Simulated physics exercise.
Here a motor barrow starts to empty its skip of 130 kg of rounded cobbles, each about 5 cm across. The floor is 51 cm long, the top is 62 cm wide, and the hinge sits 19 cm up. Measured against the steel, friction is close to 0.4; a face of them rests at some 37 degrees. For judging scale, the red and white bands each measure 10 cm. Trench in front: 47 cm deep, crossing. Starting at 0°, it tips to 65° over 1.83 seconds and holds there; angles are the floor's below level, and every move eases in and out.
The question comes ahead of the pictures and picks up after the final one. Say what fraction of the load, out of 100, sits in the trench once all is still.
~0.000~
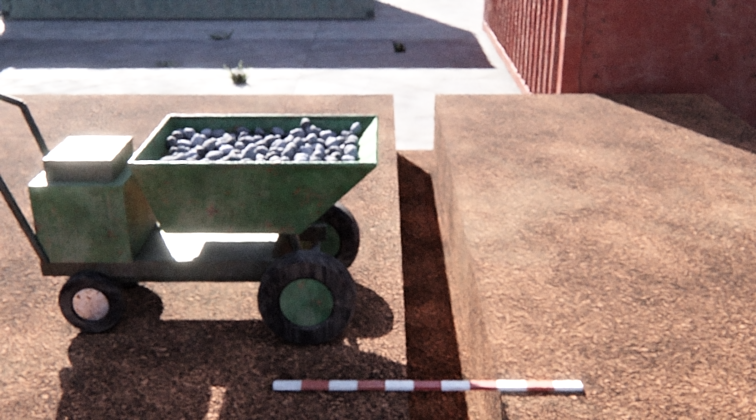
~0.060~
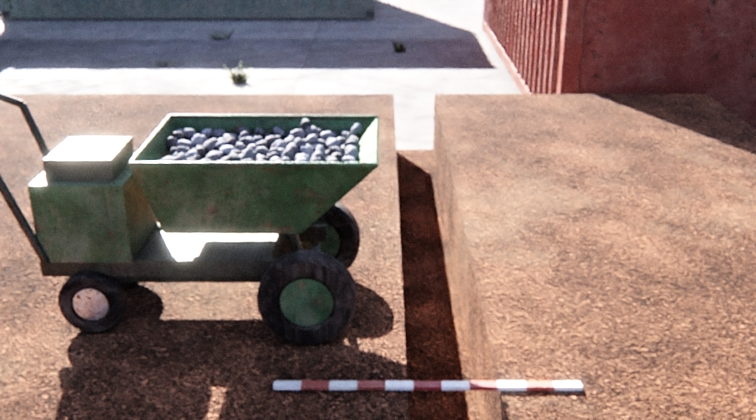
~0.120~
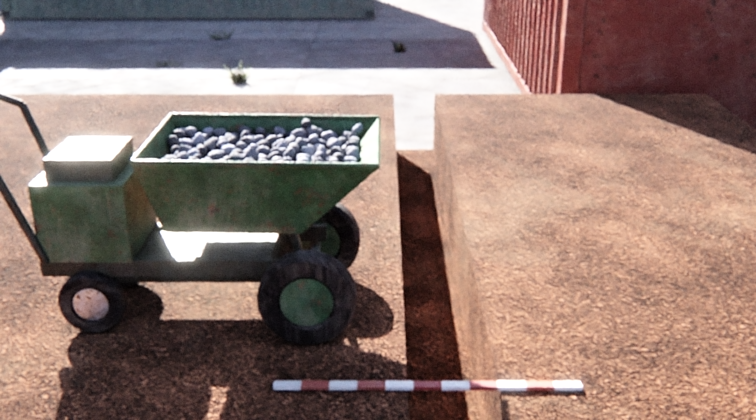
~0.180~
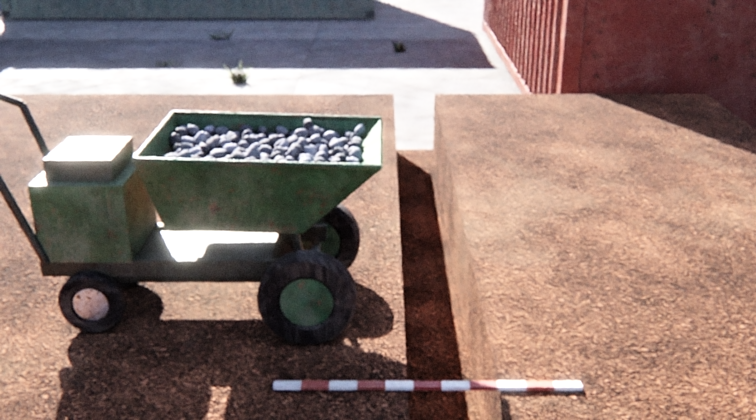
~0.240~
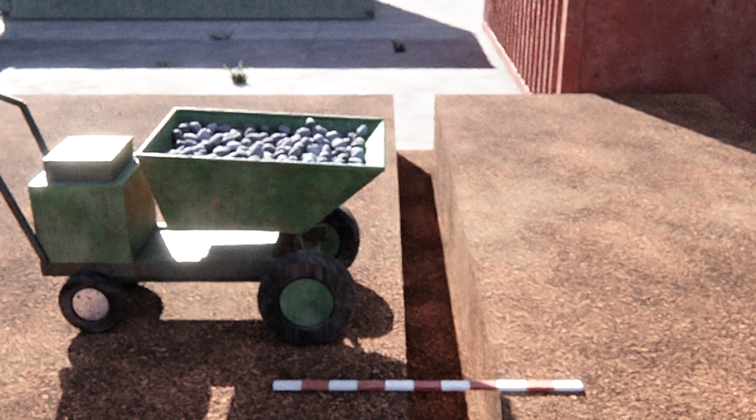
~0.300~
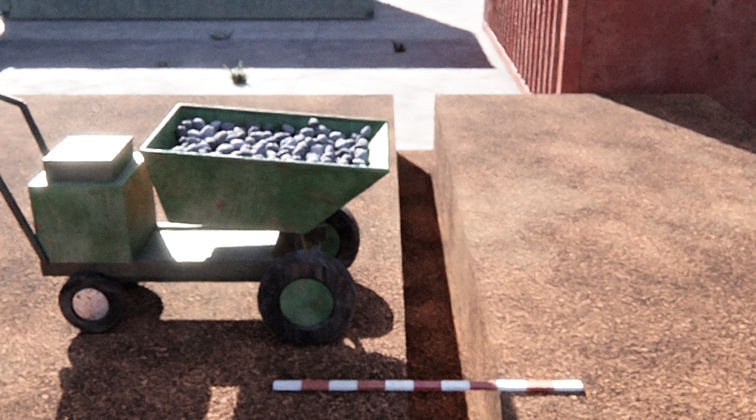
About 42 out of 100.
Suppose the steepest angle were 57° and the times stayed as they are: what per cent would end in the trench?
It would be near 45 per cent.
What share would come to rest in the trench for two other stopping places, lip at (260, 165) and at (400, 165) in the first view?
It comes to about 80 and 20 in a hundred.
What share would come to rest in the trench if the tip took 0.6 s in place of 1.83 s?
Around 25 per cent would end in the trench.
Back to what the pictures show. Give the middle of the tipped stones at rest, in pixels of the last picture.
Middle at around (506, 305), I'd say.
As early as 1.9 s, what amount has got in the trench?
By that moment, roughly 5 per cent of the load.
After 1.4 s the floor is at 55°; 100 % in the skip; the foremost stones are at (457, 244).
After 1.9 s the floor is at 65°; 57 % in the skip, 7 % in the trench, 36 % past the trench; the foremost stones are at (587, 305).
After 2.3 s the floor is at 65°; 25 % in the skip, 18 % in the trench, 57 % past the trench; the foremost stones are at (674, 315).
After 4.2 s the floor is at 65°; 0 % in the skip, 42 % in the trench, 58 % past the trench; the foremost stones are at (706, 298).
